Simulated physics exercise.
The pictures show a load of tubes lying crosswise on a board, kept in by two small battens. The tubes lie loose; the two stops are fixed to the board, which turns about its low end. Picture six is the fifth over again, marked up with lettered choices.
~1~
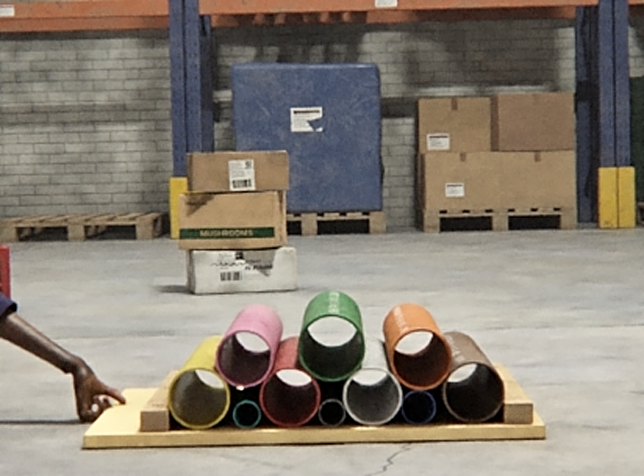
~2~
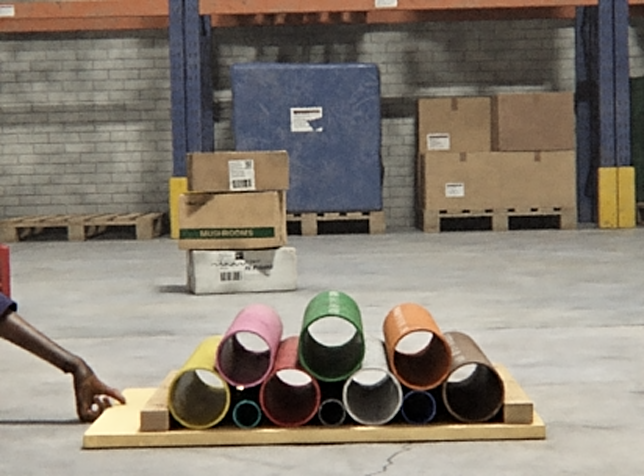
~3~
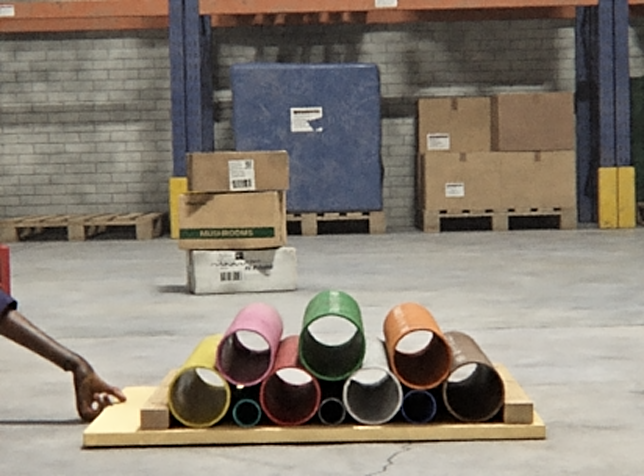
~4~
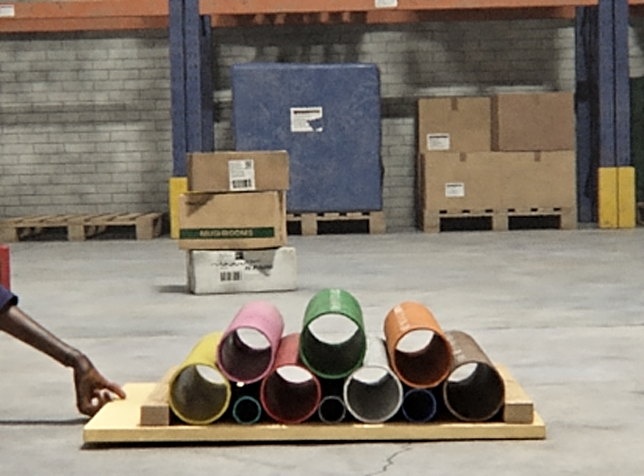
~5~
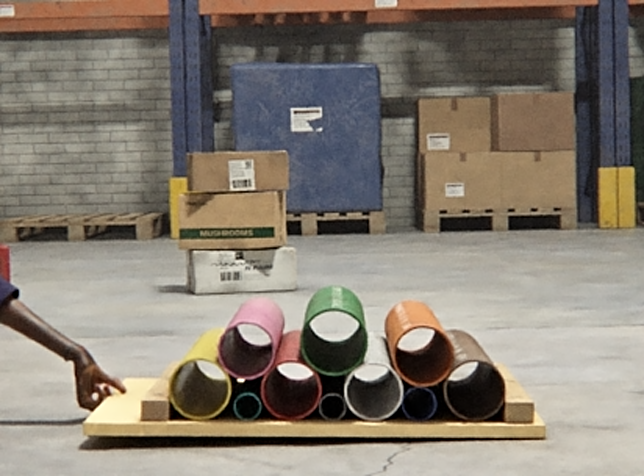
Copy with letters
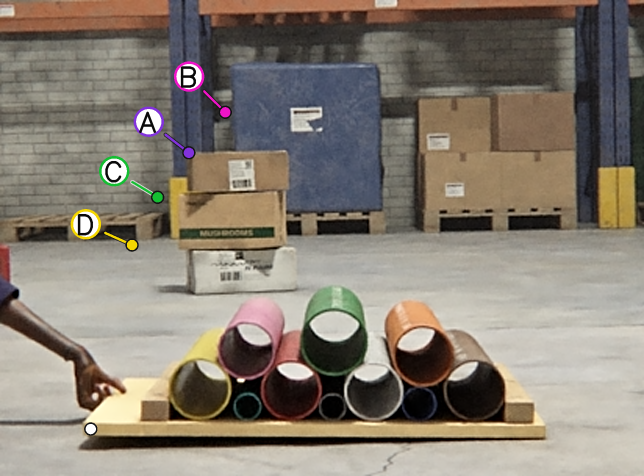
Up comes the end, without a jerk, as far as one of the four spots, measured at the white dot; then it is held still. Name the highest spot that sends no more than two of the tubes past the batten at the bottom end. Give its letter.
At most to A.
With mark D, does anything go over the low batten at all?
No, at D.
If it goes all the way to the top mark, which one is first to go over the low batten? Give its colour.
First is the orange one.
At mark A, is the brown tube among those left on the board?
The brown tube: Yes.
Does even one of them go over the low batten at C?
No, at C.
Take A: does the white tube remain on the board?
Yes.
On the marked copy, A at (189, 153); B at (225, 112); C at (158, 197); D at (132, 245); the white dot at (91, 429).
Following A. Soon after the start, board at 21°.
Later, board at 39°.
In the end, board at 39°, none over the low batten.
As for the rest, B three over the low batten (orange, pink, green); C none over the low batten; D none over the low batten.
